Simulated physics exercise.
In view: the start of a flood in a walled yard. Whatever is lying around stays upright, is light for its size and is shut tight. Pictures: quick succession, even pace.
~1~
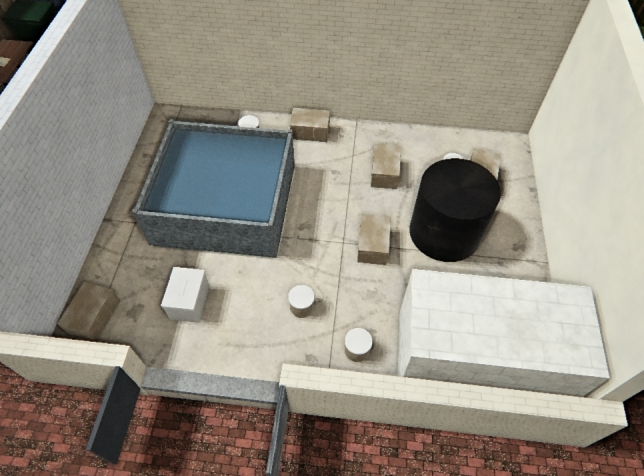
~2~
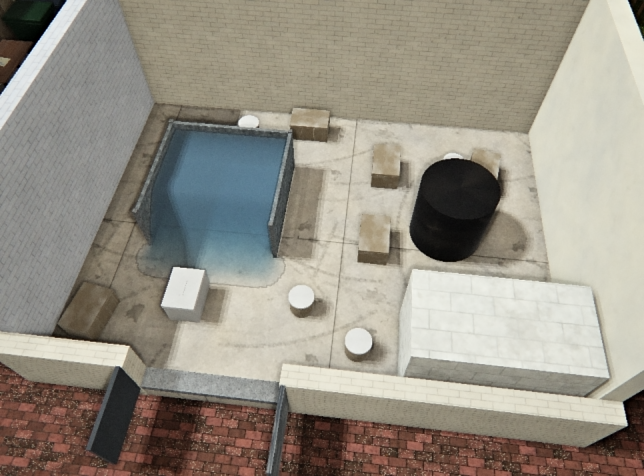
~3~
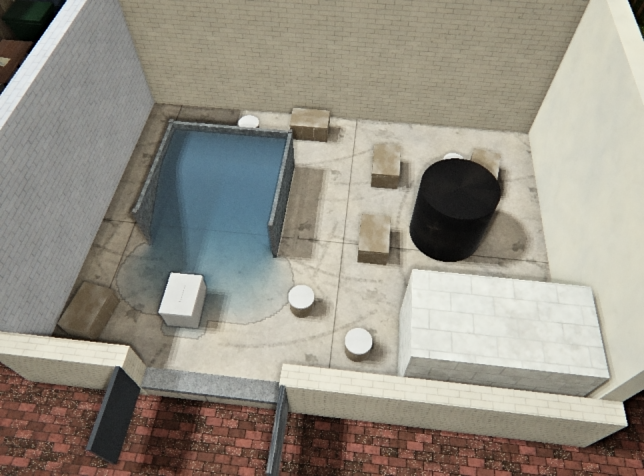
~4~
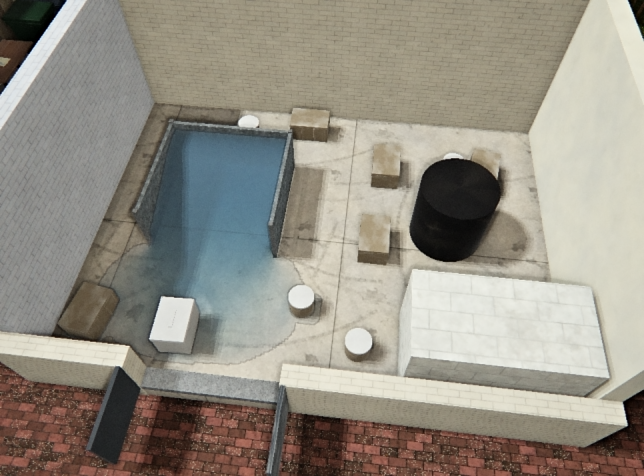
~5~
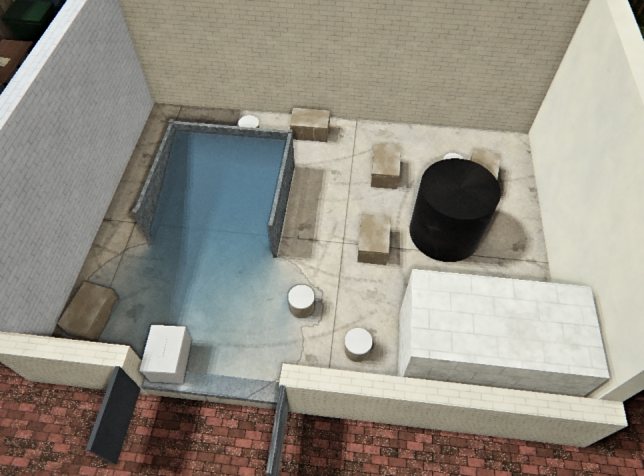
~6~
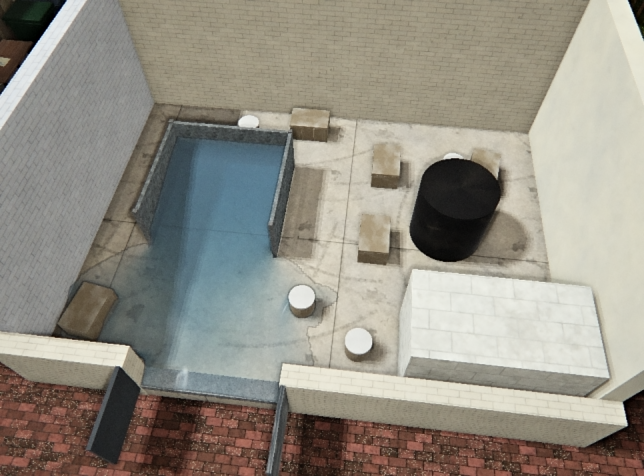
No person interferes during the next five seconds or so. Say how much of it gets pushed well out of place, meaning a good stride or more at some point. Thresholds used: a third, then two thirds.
It does not reach a third.
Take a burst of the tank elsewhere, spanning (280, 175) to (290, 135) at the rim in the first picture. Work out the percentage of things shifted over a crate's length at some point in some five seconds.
Roughly 40 percent.
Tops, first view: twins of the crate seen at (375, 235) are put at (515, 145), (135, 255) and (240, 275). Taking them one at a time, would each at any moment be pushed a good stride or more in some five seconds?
Item by item: Remains in place, goes the distance, goes the distance.
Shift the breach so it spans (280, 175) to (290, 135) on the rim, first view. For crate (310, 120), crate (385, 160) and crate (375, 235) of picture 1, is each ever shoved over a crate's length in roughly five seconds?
Falls short, travels that far, travels that far.
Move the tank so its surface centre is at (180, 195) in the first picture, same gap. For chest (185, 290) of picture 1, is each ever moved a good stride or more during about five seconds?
As for that object, it got carried that far.
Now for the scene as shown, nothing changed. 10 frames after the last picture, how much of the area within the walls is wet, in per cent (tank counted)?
Roughly 40 per cent.
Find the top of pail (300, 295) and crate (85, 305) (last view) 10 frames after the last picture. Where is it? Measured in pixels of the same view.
They end up close to (331, 312) and close to (99, 275).
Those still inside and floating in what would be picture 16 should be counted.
Number: 1.
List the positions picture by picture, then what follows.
A pail at (301, 296) rests on the ground; a crate at (85, 306) rests on the ground; 0 of 10 have shifted, in the first picture.
A pail at (301, 296) rests on the ground; a crate at (85, 306) rests on the ground; 0 of 10 have shifted, in the second picture.
A pail at (301, 296) rests on the ground; a crate at (85, 306), on the bottom; 1 of 10 have shifted, in the third picture.
A pail at (301, 296), on the bottom; a crate at (85, 306), on the bottom; 1 of 10 have shifted, in the fourth picture.
A pail at (301, 296) rests on the ground; a crate at (85, 306) rests on the ground; 1 of 10 have shifted, in the fifth picture.
A pail at (302, 297) rests on the ground; a crate at (85, 306), on the bottom; 1 of 10 have shifted, in the sixth picture.
A moment on, 1 of 10 are well off their spots; 1 afloat.
Next, 1 of 10 are well off their spots; 1 afloat.
Later, 2 of 10 are well off their spots; 0 afloat.
In the end, 2 of 10 are well off their spots, and 2 have been at some point; 0 afloat.
